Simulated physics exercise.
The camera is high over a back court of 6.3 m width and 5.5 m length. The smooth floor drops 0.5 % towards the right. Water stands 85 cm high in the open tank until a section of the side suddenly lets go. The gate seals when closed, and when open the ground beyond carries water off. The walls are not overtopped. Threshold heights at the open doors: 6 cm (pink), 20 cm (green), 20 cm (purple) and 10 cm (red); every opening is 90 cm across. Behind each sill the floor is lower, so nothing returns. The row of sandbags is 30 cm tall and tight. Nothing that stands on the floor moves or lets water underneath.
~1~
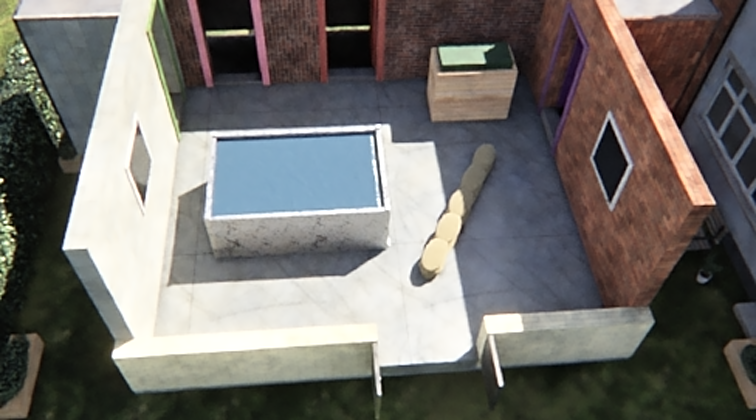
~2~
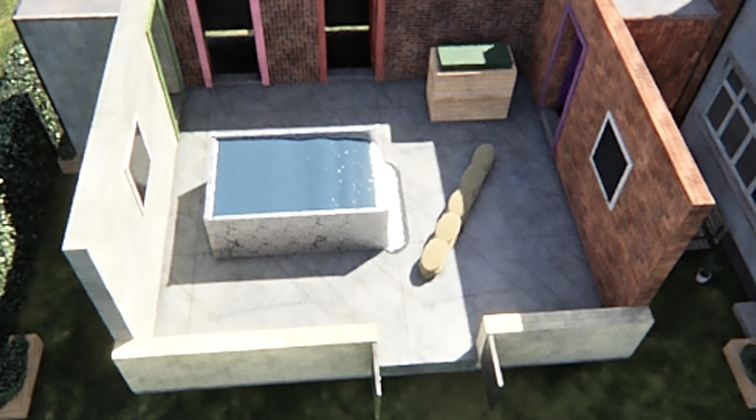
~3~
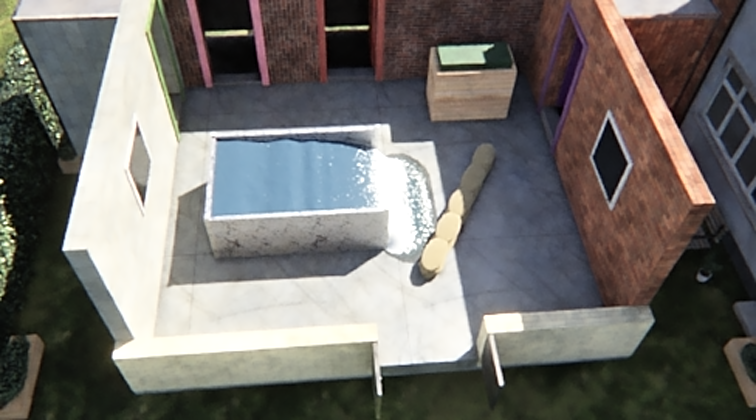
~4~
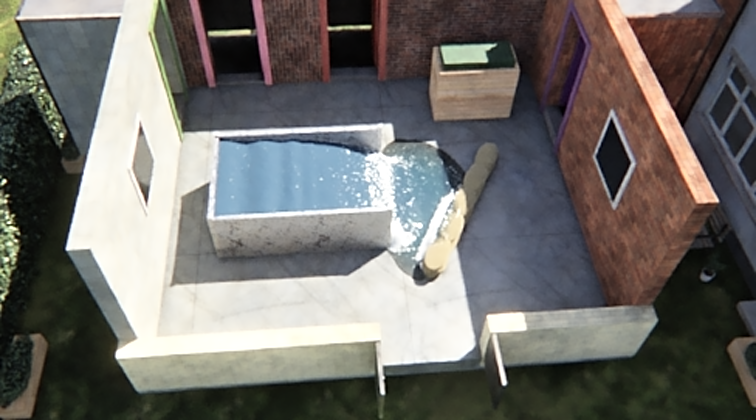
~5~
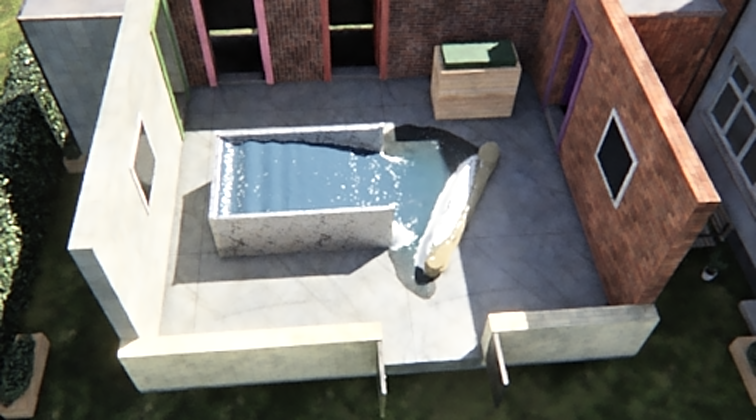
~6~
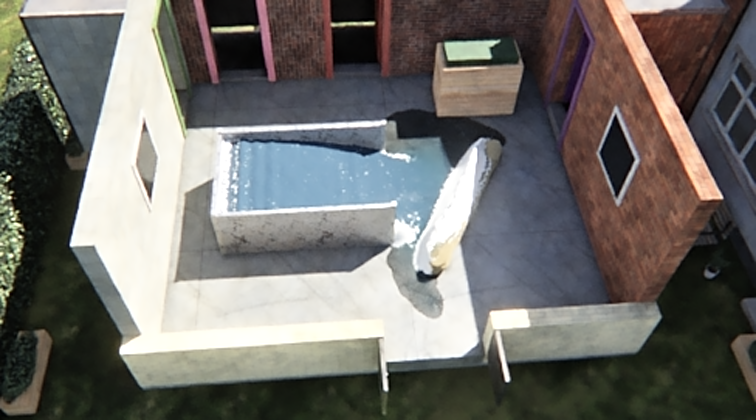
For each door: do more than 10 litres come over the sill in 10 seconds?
Within that time: At the pink door it passes the limit; at the green door it stays under the limit; at the purple door it exceeds the limit; at the red door it exceeds the limit.
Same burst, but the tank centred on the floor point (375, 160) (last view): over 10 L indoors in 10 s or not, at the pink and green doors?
Then: Pink above, green under.
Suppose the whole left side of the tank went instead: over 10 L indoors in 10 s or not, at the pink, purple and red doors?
Then: Pink past it, purple below, red below.
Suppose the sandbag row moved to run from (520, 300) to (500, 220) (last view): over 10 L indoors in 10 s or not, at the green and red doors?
Then: Green not over, red below.
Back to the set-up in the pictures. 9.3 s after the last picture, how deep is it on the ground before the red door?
About 6.0 cm.
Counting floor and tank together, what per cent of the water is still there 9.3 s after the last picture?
About 78 per cent.
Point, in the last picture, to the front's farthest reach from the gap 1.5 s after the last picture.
Around (532, 73).
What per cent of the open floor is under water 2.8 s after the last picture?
Near 75 per cent is wet.
Then, 0.7 s after the last picture water covers 40 % of the floor and is deepest (56 cm) near (444, 224); pink door not reached, green door not reached, purple door 18 cm at the sill, 0 L in, red door not reached.
Then, 1.5 s after the last picture water covers 65 % of the floor and is deepest (50 cm) near (456, 117); pink door not reached, green door not reached, purple door 43 cm at the sill, 88 L in, red door 2 cm at the sill, 0 L in.
Then, 2.8 s after the last picture water covers 75 % of the floor and is deepest (34 cm) near (550, 127); pink door 6 cm at the sill, 0 L in, green door 2 cm at the sill, 0 L in, purple door 32 cm at the sill, 246 L in, red door 16 cm at the sill, 8 L in.
Then, 5.3 s after the last picture water covers 90 % of the floor and is deepest (18 cm) near (177, 202); pink door 6 cm at the sill, 0 L in, green door 14 cm at the sill, 0 L in, purple door 14 cm at the sill, 285 L in, red door 10 cm at the sill, 46 L in.
Then, 9.3 s after the last picture water covers 95 % of the floor and is deepest (16 cm) near (373, 346); pink door 11 cm at the sill, 26 L in, green door 11 cm at the sill, 0 L in, purple door 9 cm at the sill, 286 L in, red door 6 cm at the sill, 47 L in.
